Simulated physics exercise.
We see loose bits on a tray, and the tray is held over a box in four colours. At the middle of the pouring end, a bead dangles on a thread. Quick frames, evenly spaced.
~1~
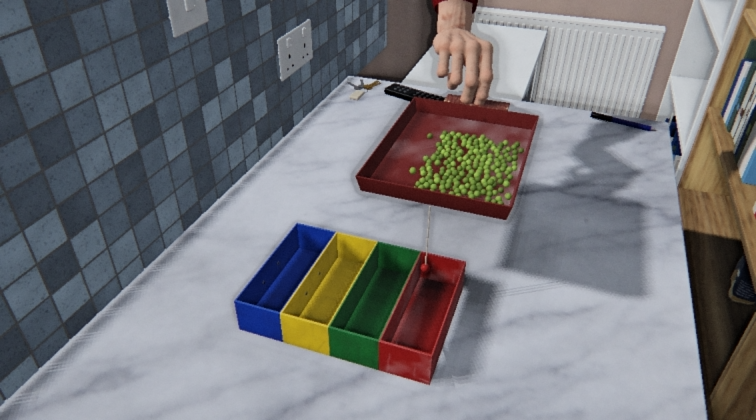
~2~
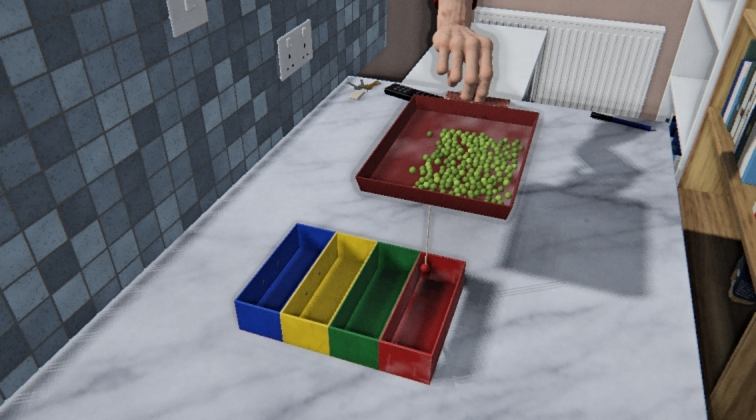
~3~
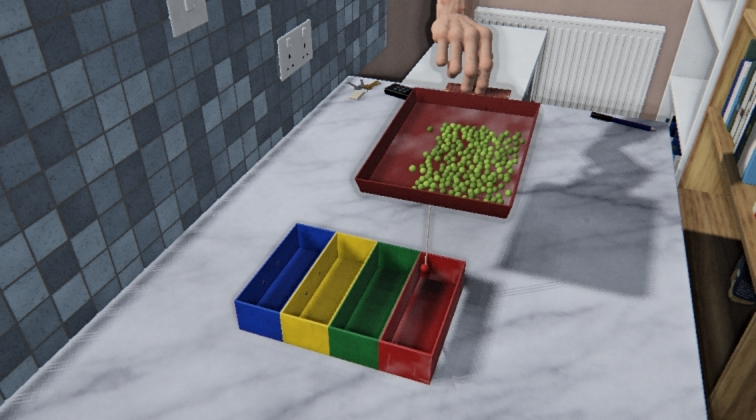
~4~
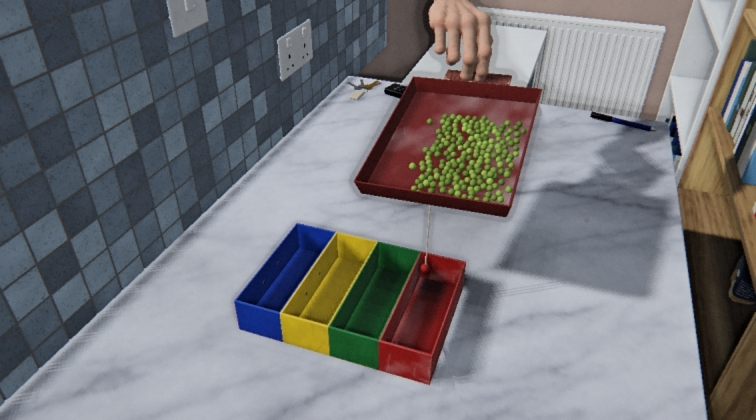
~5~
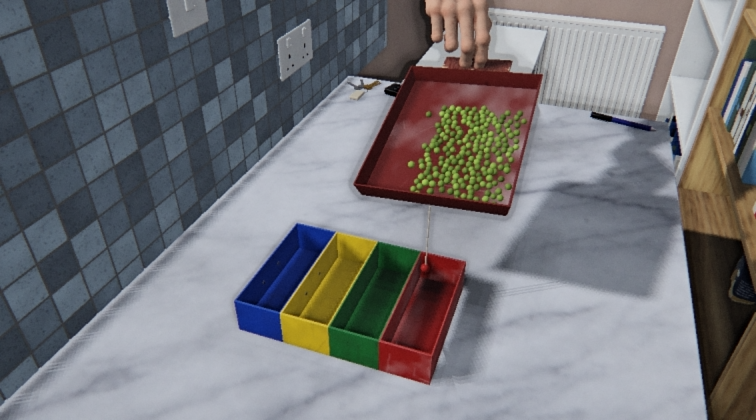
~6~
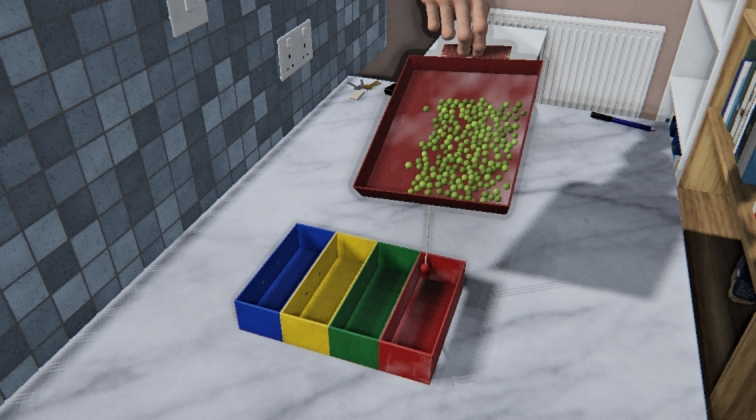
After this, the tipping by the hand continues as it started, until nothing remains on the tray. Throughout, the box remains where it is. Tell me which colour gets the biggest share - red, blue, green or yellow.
The biggest share goes to green.
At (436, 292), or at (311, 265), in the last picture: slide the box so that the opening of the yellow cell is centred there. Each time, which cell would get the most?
For the first position it is the cell in blue, and for the second it is green.
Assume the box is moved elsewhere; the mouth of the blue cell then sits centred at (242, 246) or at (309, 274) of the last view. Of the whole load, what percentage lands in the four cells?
Roughly 70 per cent, and 100 per cent.
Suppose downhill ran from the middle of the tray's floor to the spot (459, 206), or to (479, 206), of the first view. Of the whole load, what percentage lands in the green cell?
Case one 0 %; case two 0 %.
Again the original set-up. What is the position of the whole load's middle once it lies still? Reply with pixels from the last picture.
It settles centred around (368, 316).
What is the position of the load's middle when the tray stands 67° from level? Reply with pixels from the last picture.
Roughly at (417, 181).
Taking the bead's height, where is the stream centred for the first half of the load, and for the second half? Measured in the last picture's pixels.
For the early half I get (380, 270), and for the late half (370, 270).
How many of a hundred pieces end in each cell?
Blue 0 %, yellow 30 %, green 60 %, red 20 %.
Just after the last frame, tray tipped steeply; every one on the tray.
A moment on, tray tipped past a quarter turn; roughly a quarter on the tray; roughly a quarter in the green cell; about a tenth in the yellow cell; about a tenth in the red cell; roughly a third falling or outside the box.
Further on, tray tipped past a quarter turn; roughly half in the green cell; roughly a quarter in the yellow cell; roughly a quarter in the red cell; just a few falling or outside the box.
When it is over, tray tipped past a quarter turn; roughly half in the green cell; roughly a quarter in the yellow cell; roughly a quarter in the red cell; not one in the blue cell; just a few outside the box.
